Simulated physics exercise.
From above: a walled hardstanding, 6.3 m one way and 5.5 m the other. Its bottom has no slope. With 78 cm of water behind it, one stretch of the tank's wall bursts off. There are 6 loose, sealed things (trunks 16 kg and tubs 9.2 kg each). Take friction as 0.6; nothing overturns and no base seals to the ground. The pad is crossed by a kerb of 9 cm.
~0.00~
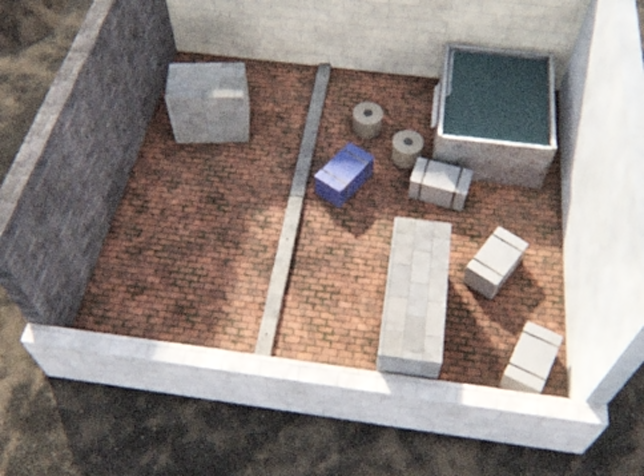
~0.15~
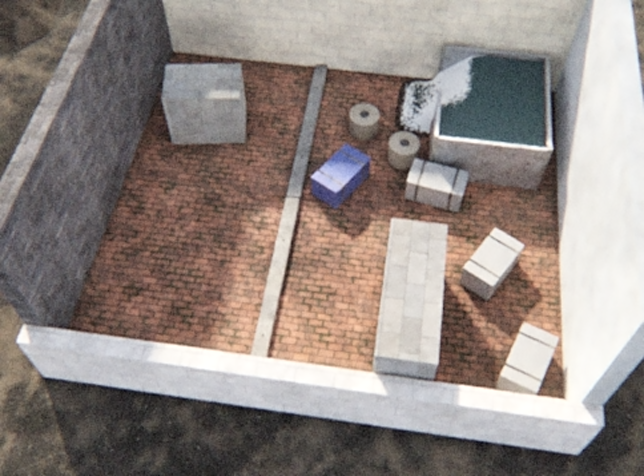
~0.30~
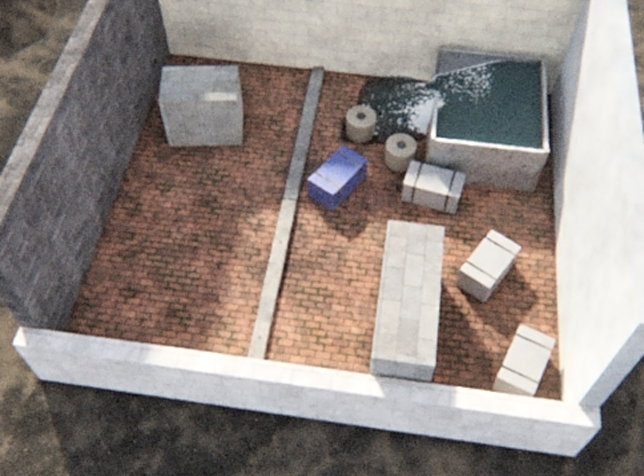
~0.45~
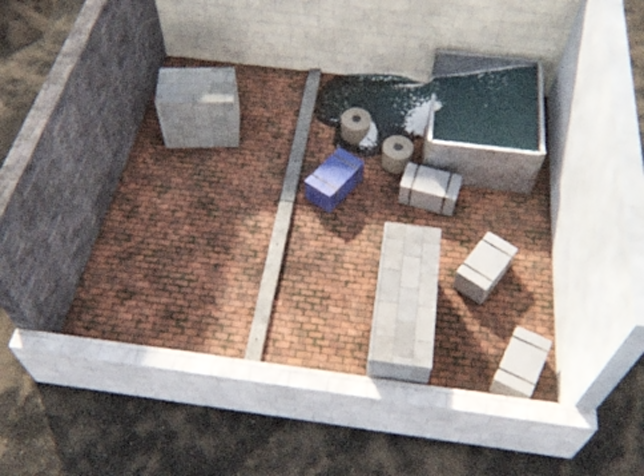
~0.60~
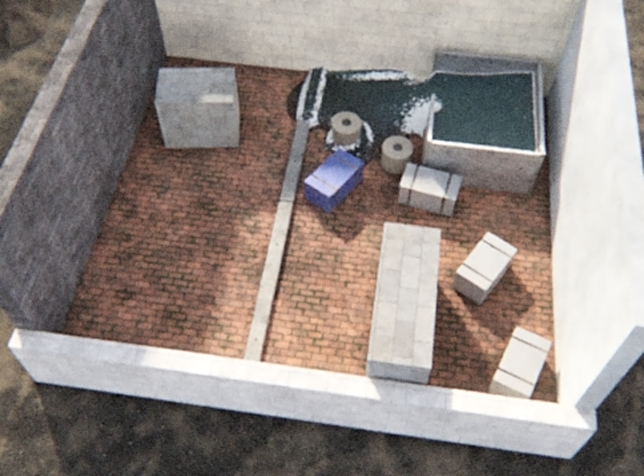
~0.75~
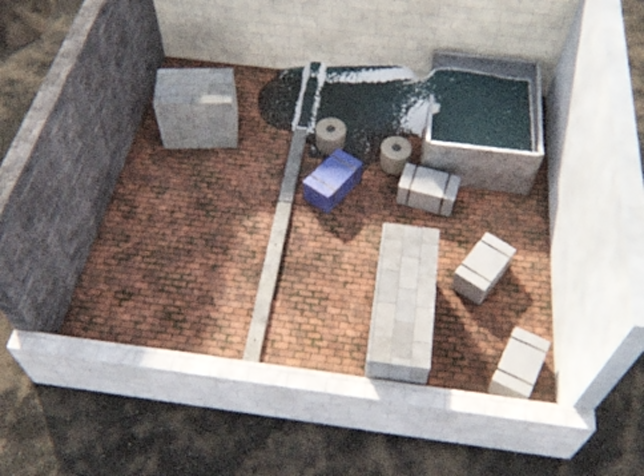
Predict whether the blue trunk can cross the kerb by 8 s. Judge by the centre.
The blue trunk stays short.
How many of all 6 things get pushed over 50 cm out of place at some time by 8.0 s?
I count 2.
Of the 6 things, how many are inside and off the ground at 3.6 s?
I count 1.
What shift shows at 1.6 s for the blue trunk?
Roughly 5 cm by then.
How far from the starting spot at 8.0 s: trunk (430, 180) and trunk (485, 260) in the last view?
In that order: 0 cm, 0 cm.
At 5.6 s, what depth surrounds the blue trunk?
About 3 cm.
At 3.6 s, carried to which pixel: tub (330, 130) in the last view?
Around (313, 176).
After 1.6 s the blue trunk is near (335, 174), 0.0 m from its start, aground; 0 of 6 are over the mark; 1 afloat.
After 3.6 s the blue trunk is near (347, 182), 0.3 m from its start, aground; 0 of 6 are over the mark; 1 afloat.
After 5.6 s the blue trunk is near (388, 209), 1.0 m from its start, aground; 0 of 6 are over the mark; 0 afloat.
After 8.0 s the blue trunk is near (388, 209), 1.0 m from its start, aground; 0 of 6 are over the mark; 1 afloat.
